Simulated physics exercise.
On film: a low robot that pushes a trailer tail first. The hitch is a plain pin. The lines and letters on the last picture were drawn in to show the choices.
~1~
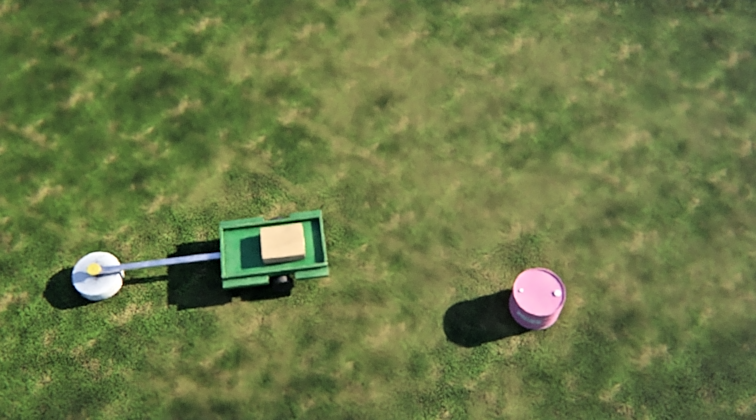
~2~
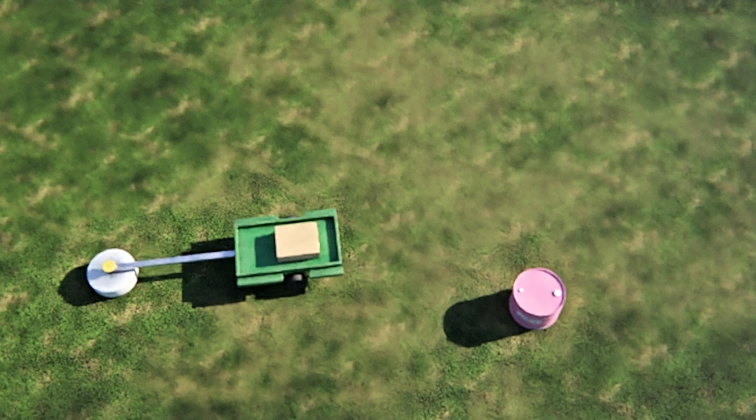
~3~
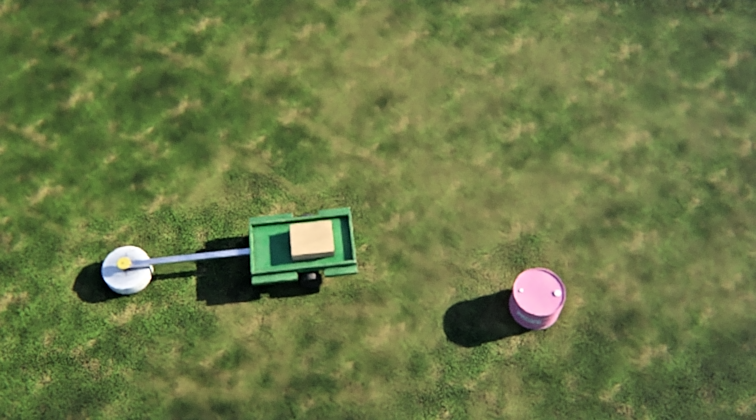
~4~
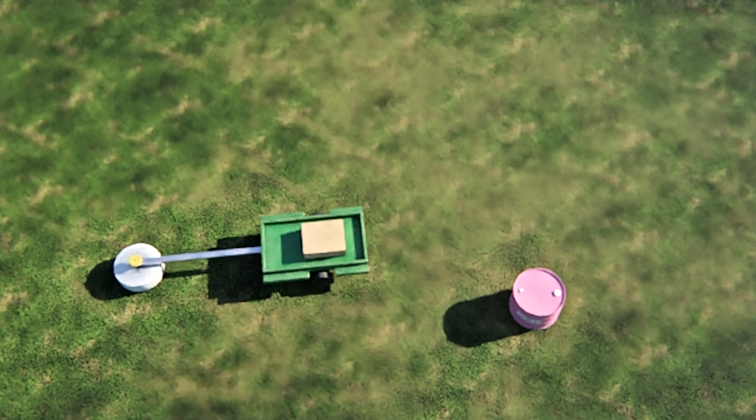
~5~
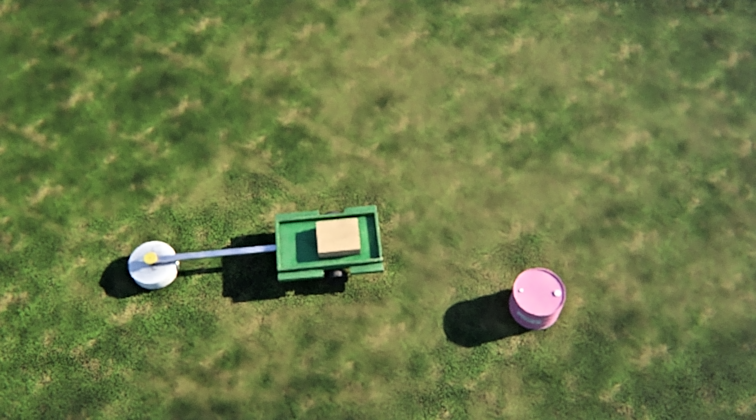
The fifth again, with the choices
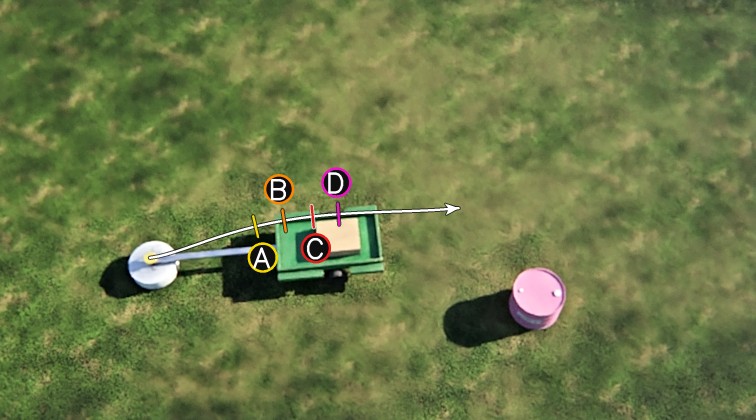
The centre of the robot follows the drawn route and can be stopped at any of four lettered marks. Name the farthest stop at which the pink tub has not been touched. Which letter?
No farther than B.
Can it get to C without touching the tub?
For that mark, no.
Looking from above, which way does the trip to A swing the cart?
Clockwise.
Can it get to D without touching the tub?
No.
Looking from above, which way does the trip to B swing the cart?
Clockwise.
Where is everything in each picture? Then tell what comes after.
Robot (97, 275); green cart (273, 248); pink tub (534, 306), in the first picture.
Robot (112, 272); green cart (288, 246); pink tub (534, 306), in the second picture.
Robot (127, 269); green cart (302, 244); pink tub (534, 306), in the third picture.
Robot (138, 266); green cart (314, 243); pink tub (534, 306), in the fourth picture.
Robot (153, 264); green cart (328, 242); pink tub (534, 306), in the fifth picture.
On the marked copy, A at (256, 226); B at (284, 221); C at (313, 217); D at (338, 214); the route from (150, 258) via (304, 218) to (459, 208).
With B. Early on, robot (199, 251), cart (373, 238).
Further on, robot (246, 235), cart (420, 238).
At the end, robot (285, 227), cart (458, 240); nothing has been touched.
As for the rest, A is safe but short; C is too far, the tub has been hit; D is too far, the tub has been hit.
